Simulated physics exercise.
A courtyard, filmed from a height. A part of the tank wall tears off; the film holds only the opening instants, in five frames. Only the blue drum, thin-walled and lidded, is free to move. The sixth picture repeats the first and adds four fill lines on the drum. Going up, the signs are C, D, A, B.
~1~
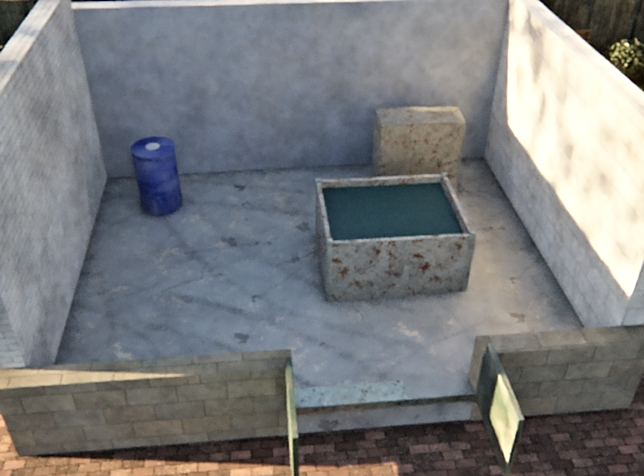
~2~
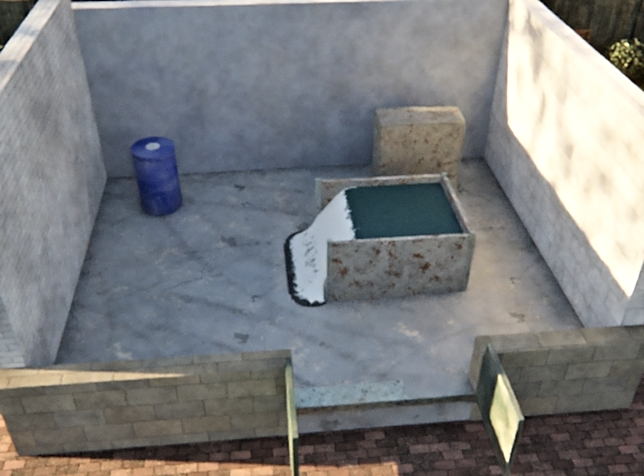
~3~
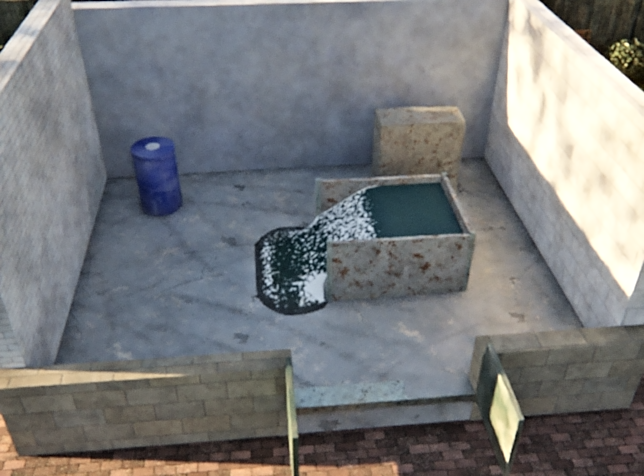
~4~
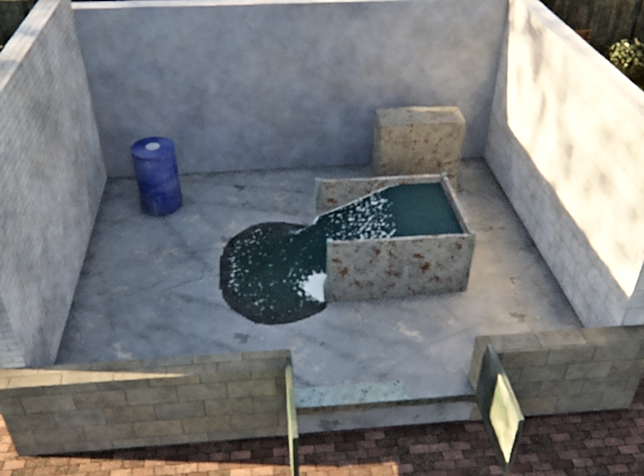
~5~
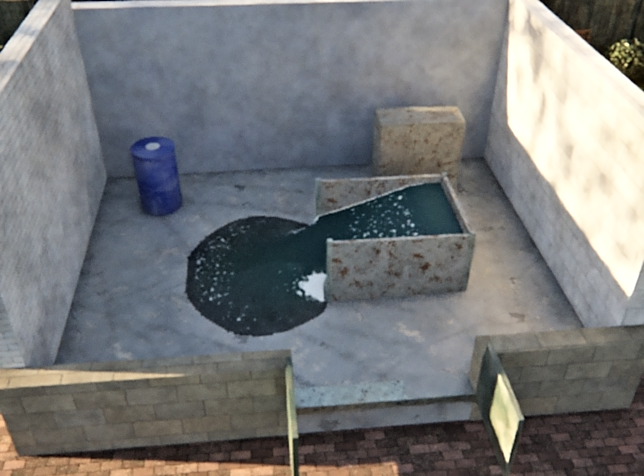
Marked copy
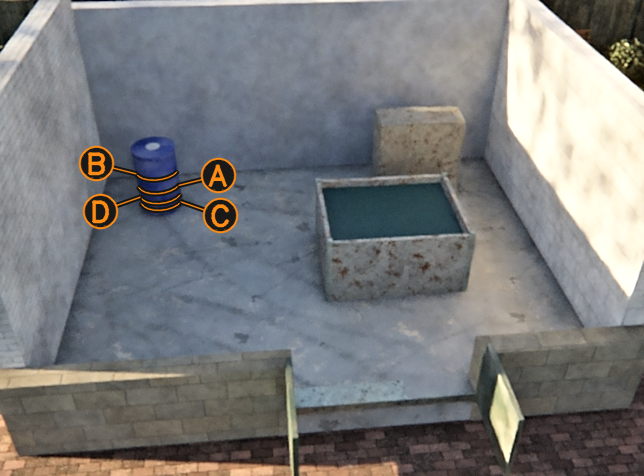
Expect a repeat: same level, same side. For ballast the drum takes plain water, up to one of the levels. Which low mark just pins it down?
Line D.
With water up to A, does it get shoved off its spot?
No.
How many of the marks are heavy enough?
Three of the four.
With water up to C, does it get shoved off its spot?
Yes.
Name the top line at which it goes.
C it is.
In orange, A at (157, 193); B at (155, 180); C at (160, 210); D at (159, 203); from the bottom up C, D, A, B.
For line A, it does not move.
For line B, it does not move.
For line C, it is pushed about twice its own width away.
For line D, it does not move.
